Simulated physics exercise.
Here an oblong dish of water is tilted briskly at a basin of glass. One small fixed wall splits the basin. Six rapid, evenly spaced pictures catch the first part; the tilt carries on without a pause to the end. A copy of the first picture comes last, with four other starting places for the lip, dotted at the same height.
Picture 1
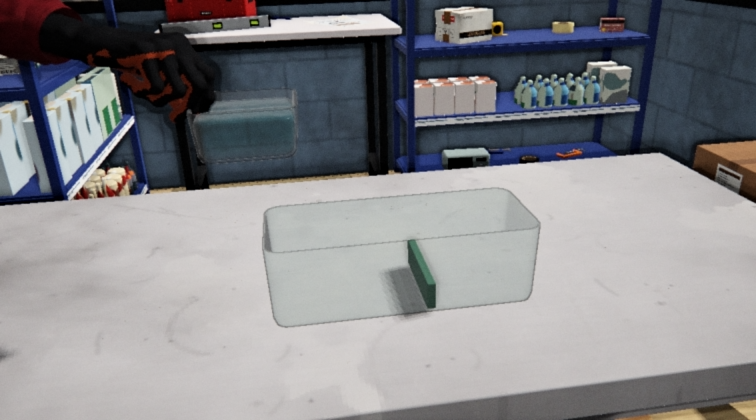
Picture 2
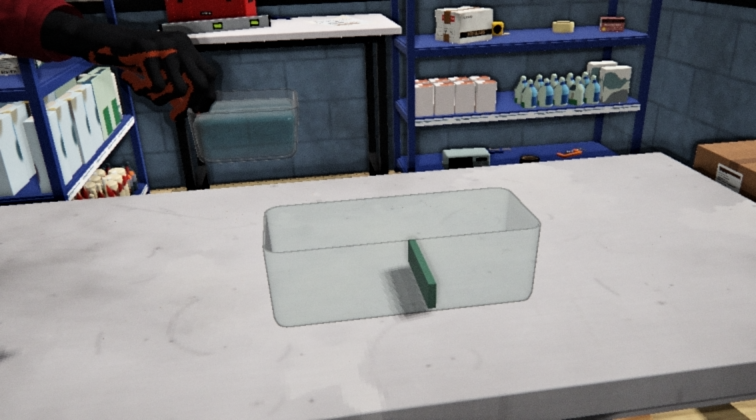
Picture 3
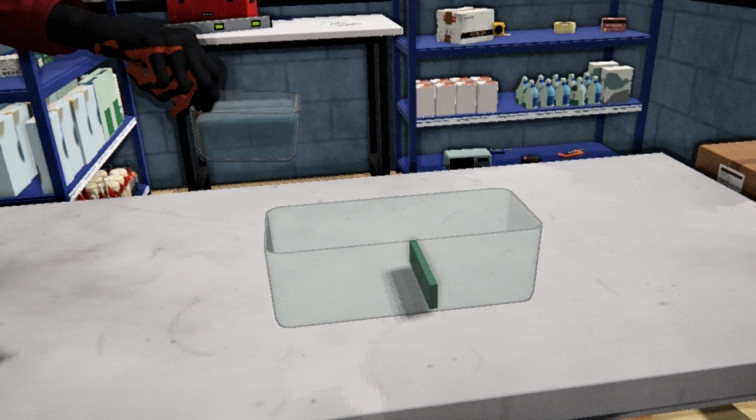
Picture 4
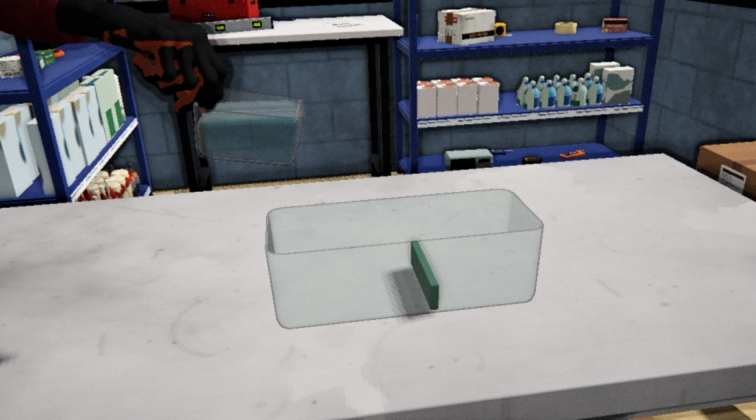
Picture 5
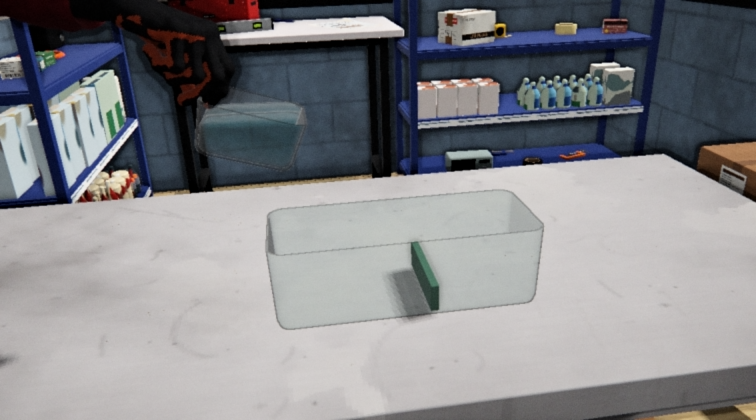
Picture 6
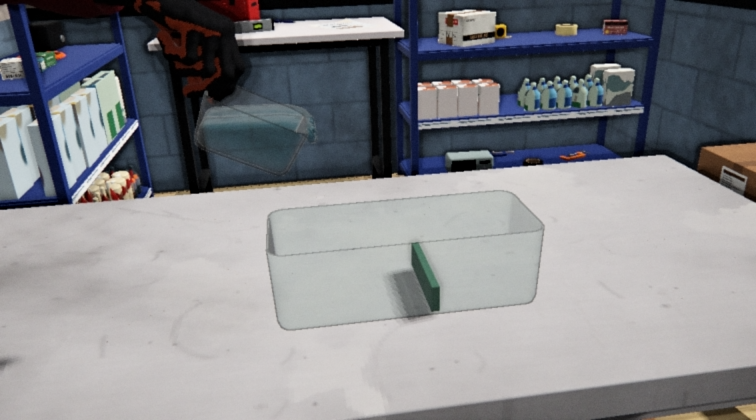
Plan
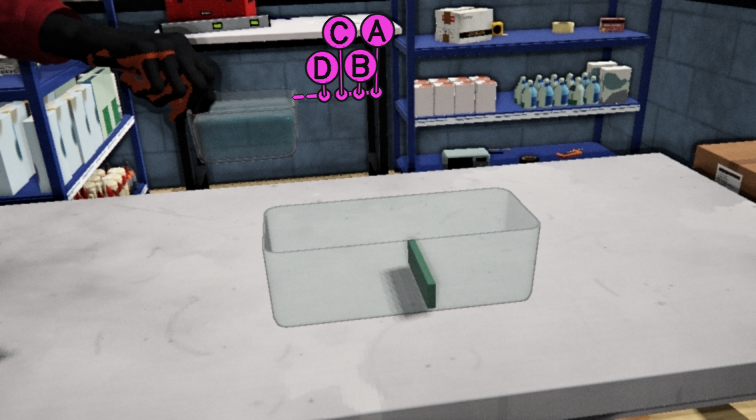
At first, a dark-gloved hand holds a clear oblong dish of water upright, above and behind a glass basin with a green wall inside. The hand then tilts the dish gradually toward the right. By the end, the dish leans noticeably and water just crosses its lip, while the basin stays still.
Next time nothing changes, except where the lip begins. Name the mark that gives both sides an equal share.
B is best.
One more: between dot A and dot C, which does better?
That is dot A.
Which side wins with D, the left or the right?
More ends on the left.
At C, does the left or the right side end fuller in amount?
The left one.
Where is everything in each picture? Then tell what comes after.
Upright, lip at (294, 97); basin from (274, 324) to (530, 296); top of the wall at (421, 260); nothing has left yet, in the first frame.
Upright, lip at (295, 98); nothing has left yet, in the second frame.
Tipped about 5°, lip at (298, 101); nothing has left yet, in the third frame.
Tipped about 10°, lip at (301, 107); nothing has left yet, in the fourth frame.
Tipped about 17°, lip at (303, 114); water is over the lip, down to (303, 114), in the fifth frame.
Tipped about 26°, lip at (305, 123); water is over the lip, down to (311, 134), in the sixth frame.
On the marked copy, A at (376, 92); B at (358, 93); C at (341, 94); D at (324, 95).
For dot A, about 33 % ends left of the wall and 66 % right of it.
For dot B, about 50 % ends left of the wall and 49 % right of it.
For dot C, about 90 % ends left of the wall and 9 % right of it.
For dot D, about 93 % ends left of the wall and 6 % right of it.
